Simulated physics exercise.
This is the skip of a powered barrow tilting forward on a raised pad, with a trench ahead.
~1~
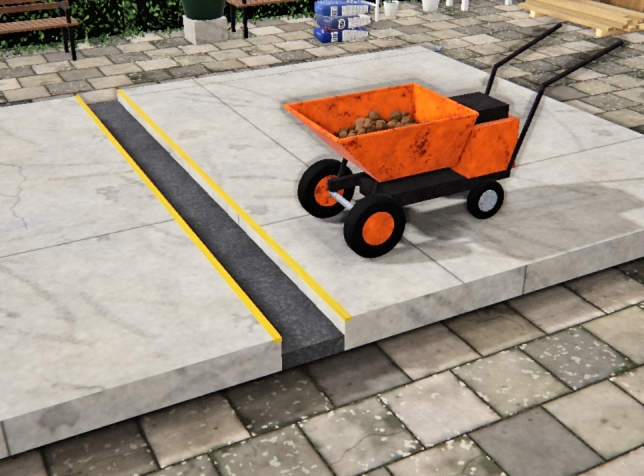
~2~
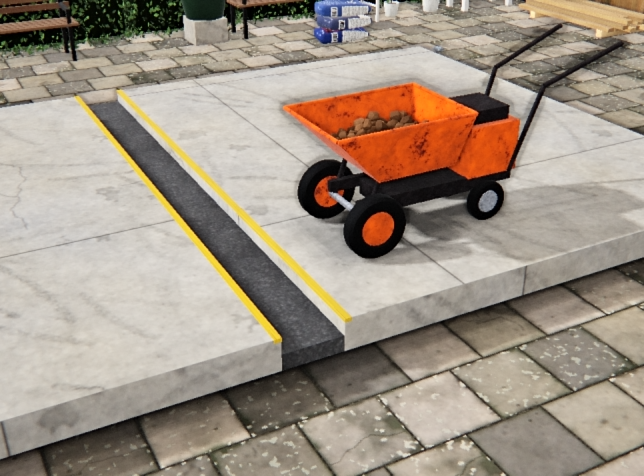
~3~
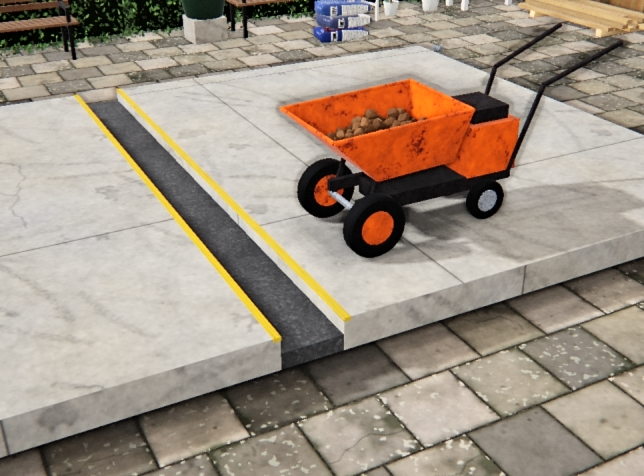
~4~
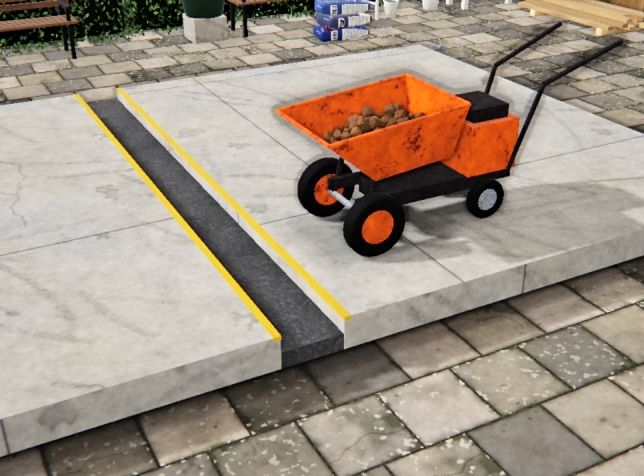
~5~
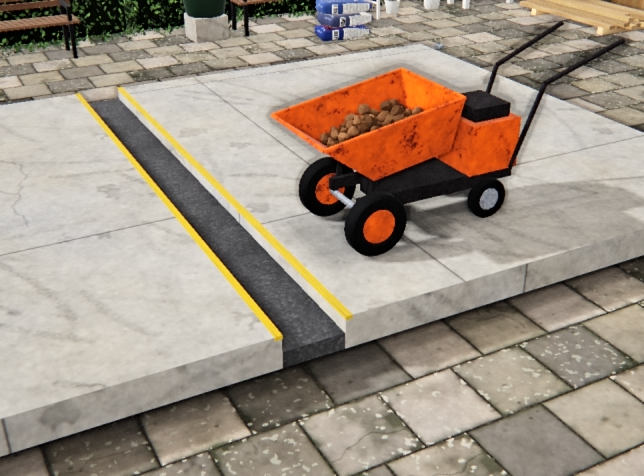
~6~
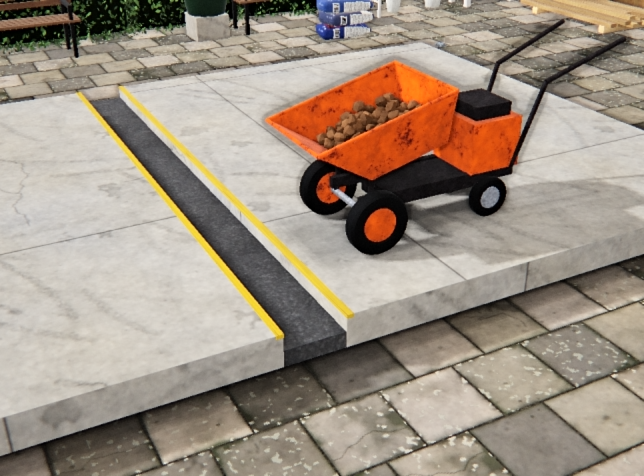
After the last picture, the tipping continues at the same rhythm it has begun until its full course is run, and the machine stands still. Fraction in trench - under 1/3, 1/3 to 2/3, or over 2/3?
Between one third and two-thirds.
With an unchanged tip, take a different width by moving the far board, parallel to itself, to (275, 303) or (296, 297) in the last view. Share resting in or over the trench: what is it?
20 and 0 percent.
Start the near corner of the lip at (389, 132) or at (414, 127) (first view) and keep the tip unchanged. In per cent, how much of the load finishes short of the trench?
First spot 10 per cent, second spot 30 per cent.
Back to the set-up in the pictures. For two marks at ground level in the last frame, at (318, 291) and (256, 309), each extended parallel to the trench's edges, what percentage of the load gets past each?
Estimate, first then second: 70 %, 20 %.
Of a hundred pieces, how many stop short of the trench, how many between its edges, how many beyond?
I'd put short at close to 0, between at close to 55 and beyond at close to 20 per cent.
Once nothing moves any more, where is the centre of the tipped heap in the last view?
Close to (237, 263), more or less.
Shortly afterwards, skip tipped steeply; the whole lot in the skip.
Next, skip tipped right over; near two thirds in the skip; near a quarter in or heaped over the trench; only a few beyond it.
Some moments later, skip tipped right over; near a quarter in the skip; near half in or heaped over the trench; near a quarter beyond it.
In the end, skip tipped right over; near a quarter in the skip; near half in or heaped over the trench; near a quarter beyond it.
